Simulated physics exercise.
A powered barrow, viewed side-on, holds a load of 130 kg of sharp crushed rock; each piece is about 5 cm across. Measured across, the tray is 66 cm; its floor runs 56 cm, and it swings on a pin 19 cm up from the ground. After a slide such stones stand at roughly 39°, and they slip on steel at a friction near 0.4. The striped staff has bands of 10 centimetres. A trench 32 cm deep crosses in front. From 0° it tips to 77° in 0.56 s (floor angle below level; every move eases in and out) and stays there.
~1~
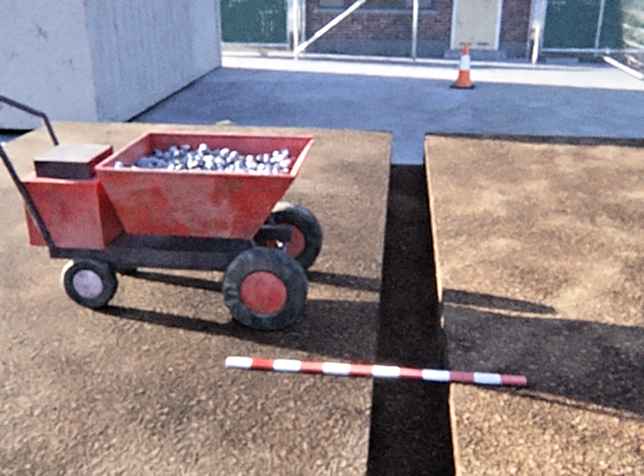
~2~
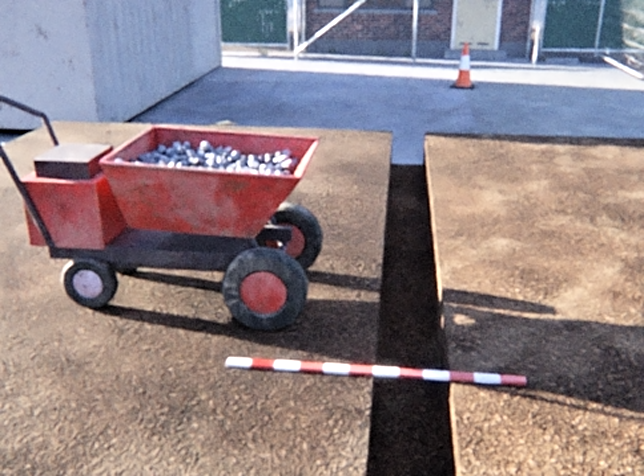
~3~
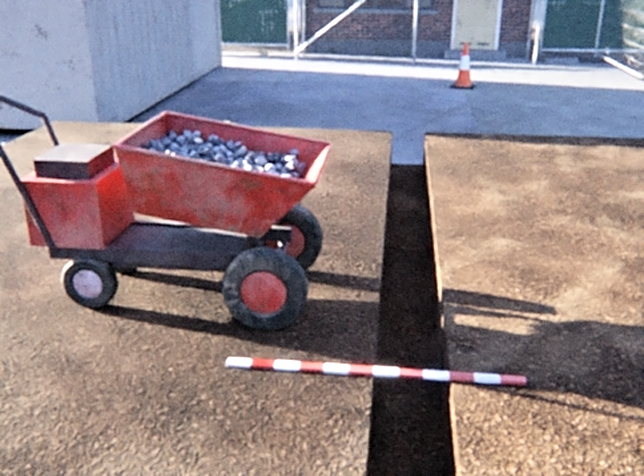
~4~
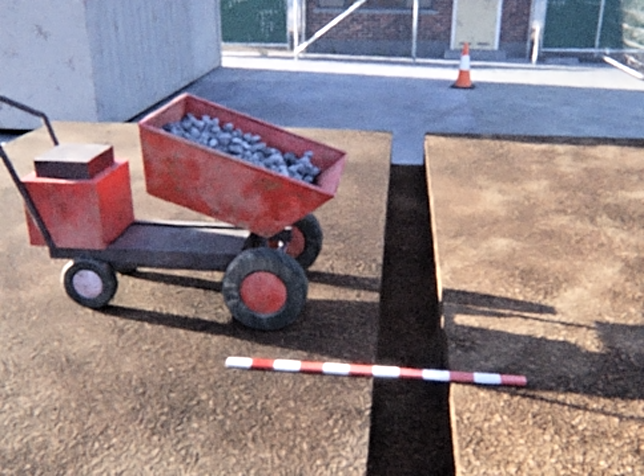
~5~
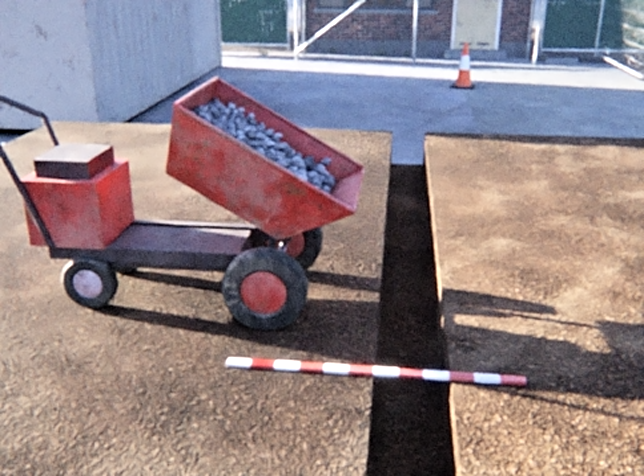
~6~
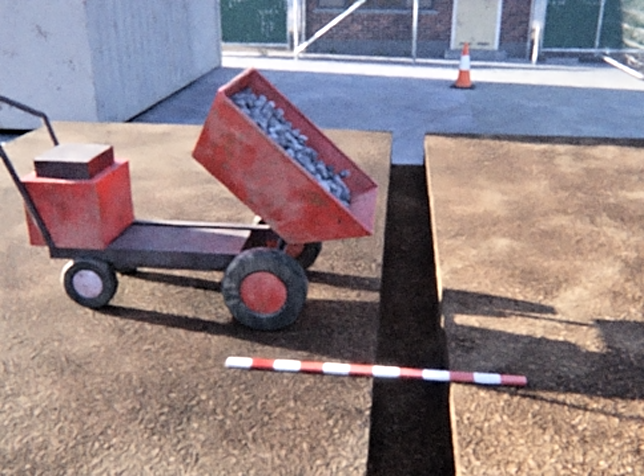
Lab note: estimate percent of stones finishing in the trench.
Approx. 50 %.
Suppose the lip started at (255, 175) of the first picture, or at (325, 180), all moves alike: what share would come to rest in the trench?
First place roughly 75%, second roughly 30%.
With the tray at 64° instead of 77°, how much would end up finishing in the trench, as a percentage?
Then about 30 per cent.
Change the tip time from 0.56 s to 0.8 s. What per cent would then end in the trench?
Close to 75 per cent then.
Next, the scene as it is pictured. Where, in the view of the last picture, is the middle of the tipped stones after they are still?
(438, 327).
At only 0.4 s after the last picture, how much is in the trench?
Something like 25 in a hundred.
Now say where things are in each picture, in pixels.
In the first picture, lip at (295, 177), floor tilted 0°, highest stones at (214, 157).
In the second picture, the tray is at 2°, its lip at (300, 179); the top of the load is at (187, 154).
In the third picture, lip at (315, 185), floor tilted 9°, highest stones at (179, 141).
In the fourth picture, lip at (334, 196), floor tilted 19°, highest stones at (192, 126).
In the fifth picture, the tray is at 30°, its lip at (355, 213); the top of the load is at (210, 110).
In the sixth picture, lip at (372, 235), floor tilted 43°, highest stones at (243, 99).
Then, 0.1 s after the last picture the floor is at 65°, 100 % in the tray; the foremost stones are at (376, 244).
Then, 0.4 s after the last picture the floor is at 77°, 61 % in the tray, 24 % in the trench, 15 % past the trench; the foremost stones are at (480, 290).
Then, 0.7 s after the last picture the floor is at 77°, 11 % in the tray, 38 % in the trench, 51 % past the trench; the foremost stones are past the picture's edge.
Then, 2.7 s after the last picture the floor is at 77°, 0 % in the tray, 50 % in the trench, 50 % past the trench; the foremost stones are past the picture's edge.
